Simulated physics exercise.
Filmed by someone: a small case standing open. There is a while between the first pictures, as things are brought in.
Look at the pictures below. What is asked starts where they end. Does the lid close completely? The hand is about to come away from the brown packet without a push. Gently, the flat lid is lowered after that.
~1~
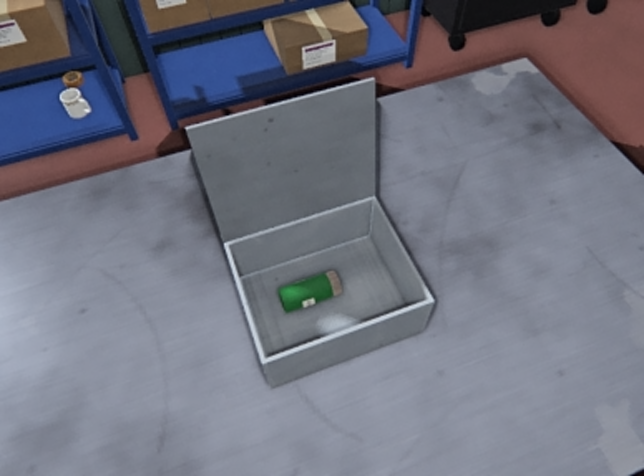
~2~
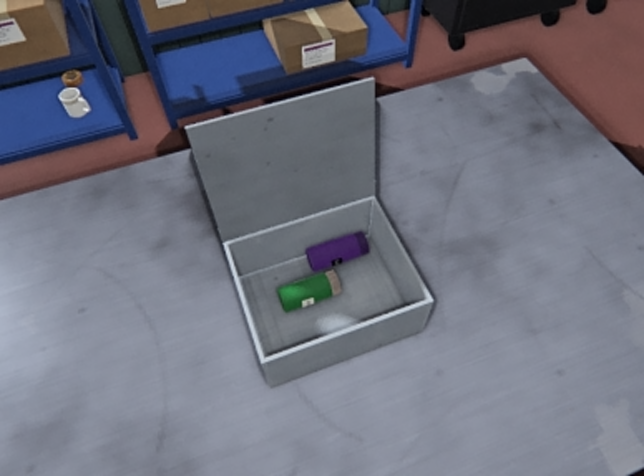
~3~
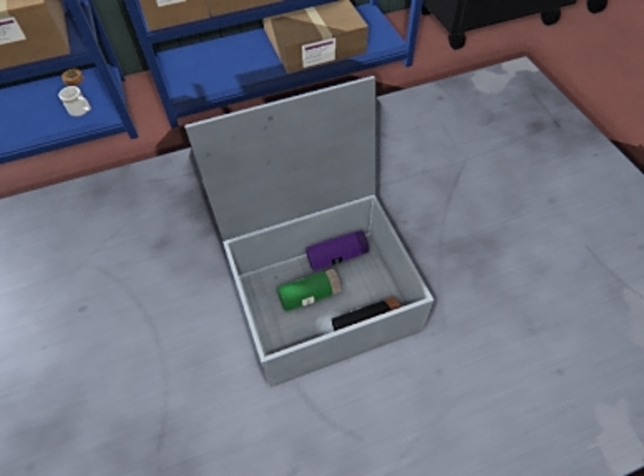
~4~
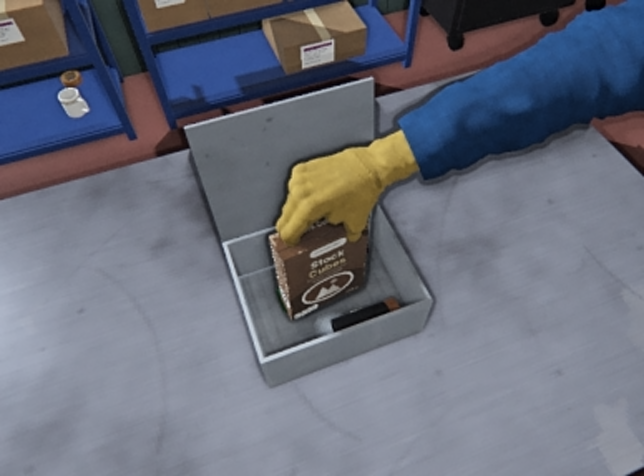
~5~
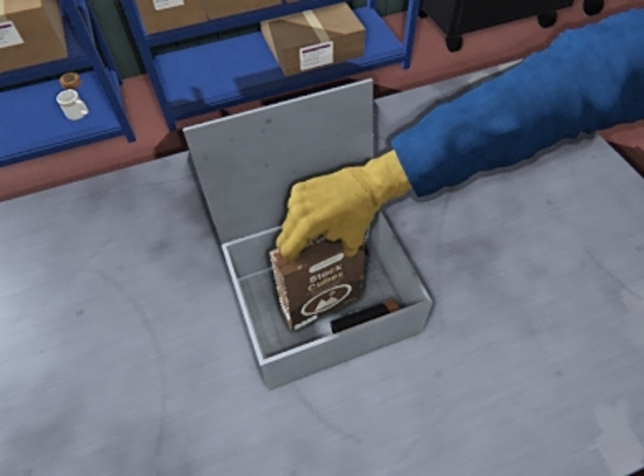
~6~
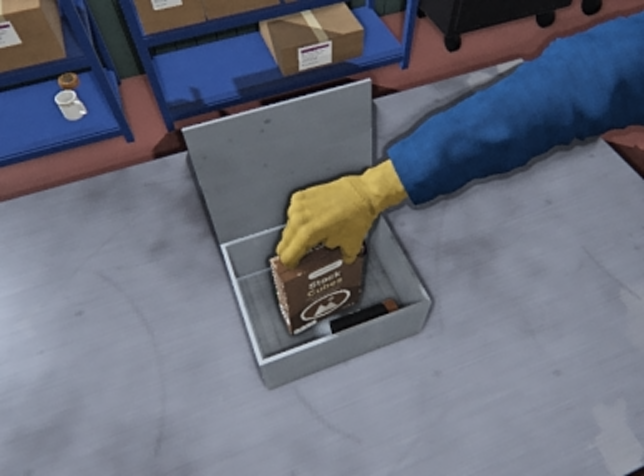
Result: Lid up.
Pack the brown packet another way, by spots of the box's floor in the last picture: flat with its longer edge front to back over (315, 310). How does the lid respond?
Then the box lid comes to rest down.
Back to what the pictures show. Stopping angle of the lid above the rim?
About 14° above the rim.
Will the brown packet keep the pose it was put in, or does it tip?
Looking at the last picture, it sits at an angle.
Then, 1.30 s past the last view, lid 79° above the rim; brown packet displaced a little near (322, 295); green shaker displaced a little.
Then, 2.10 s past the last view, lid 30° above the rim; brown packet displaced a little near (321, 295); green shaker displaced a little.
Finally, lid 15° above the rim; down or leaning hard in the box, brown packet; the other 3 still in place. Final places as the last picture's camera would see them, brown packet near (329, 312).
